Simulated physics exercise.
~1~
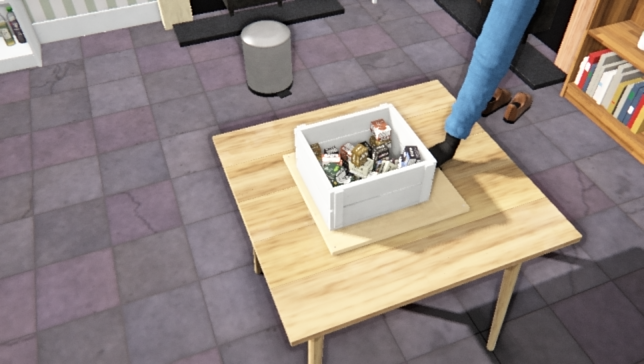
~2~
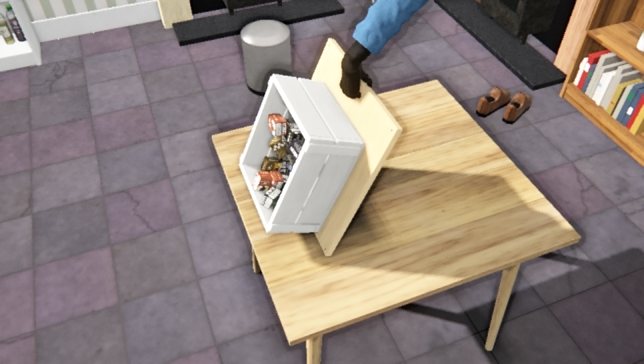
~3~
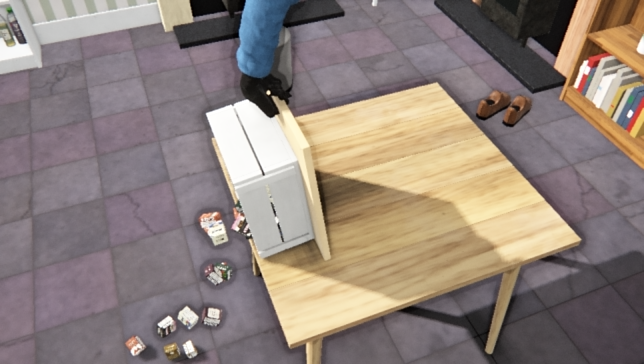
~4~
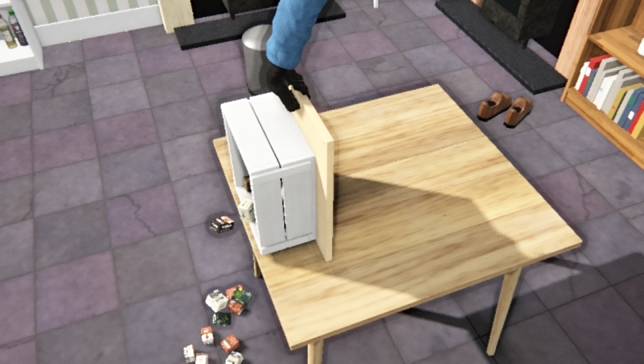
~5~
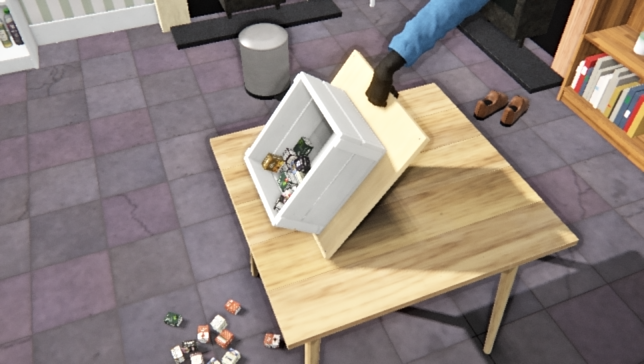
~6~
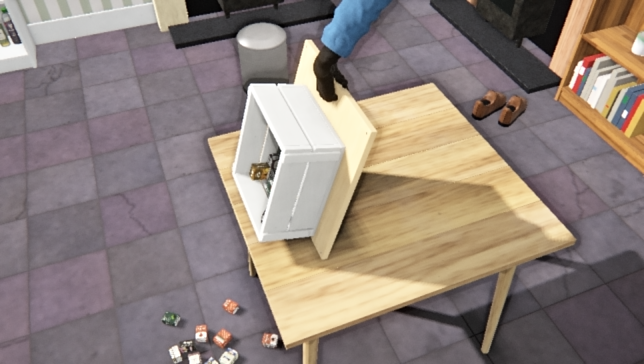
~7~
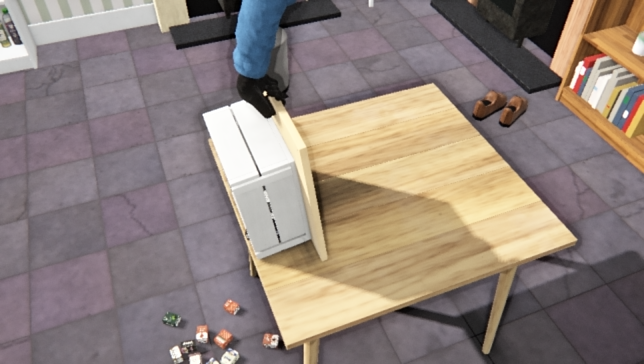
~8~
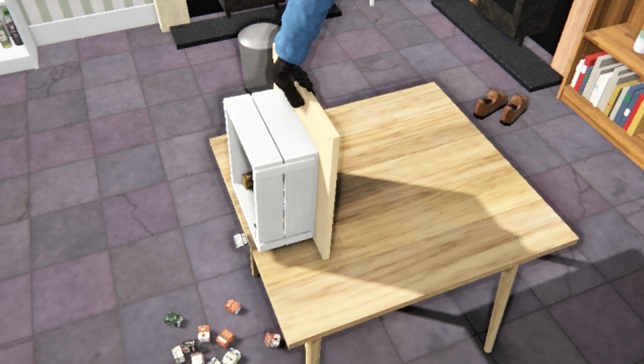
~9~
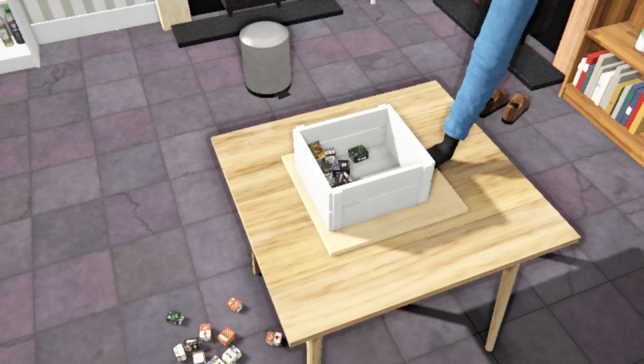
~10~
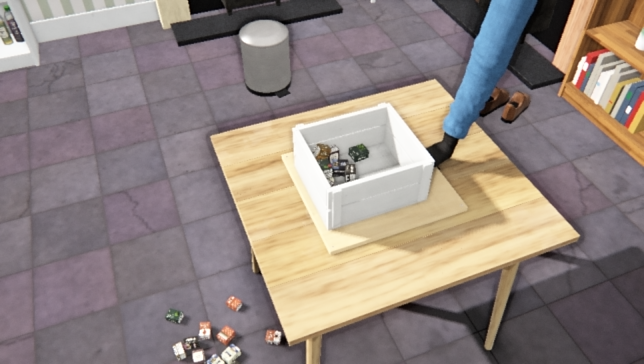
In a room with a purple tiled floor, a blue-sleeved arm tipped a board holding a white box leftward on a wooden table, spilling many little cartons onto the floor, then partly lowered it, tipped it again and laid it flat, some still inside.
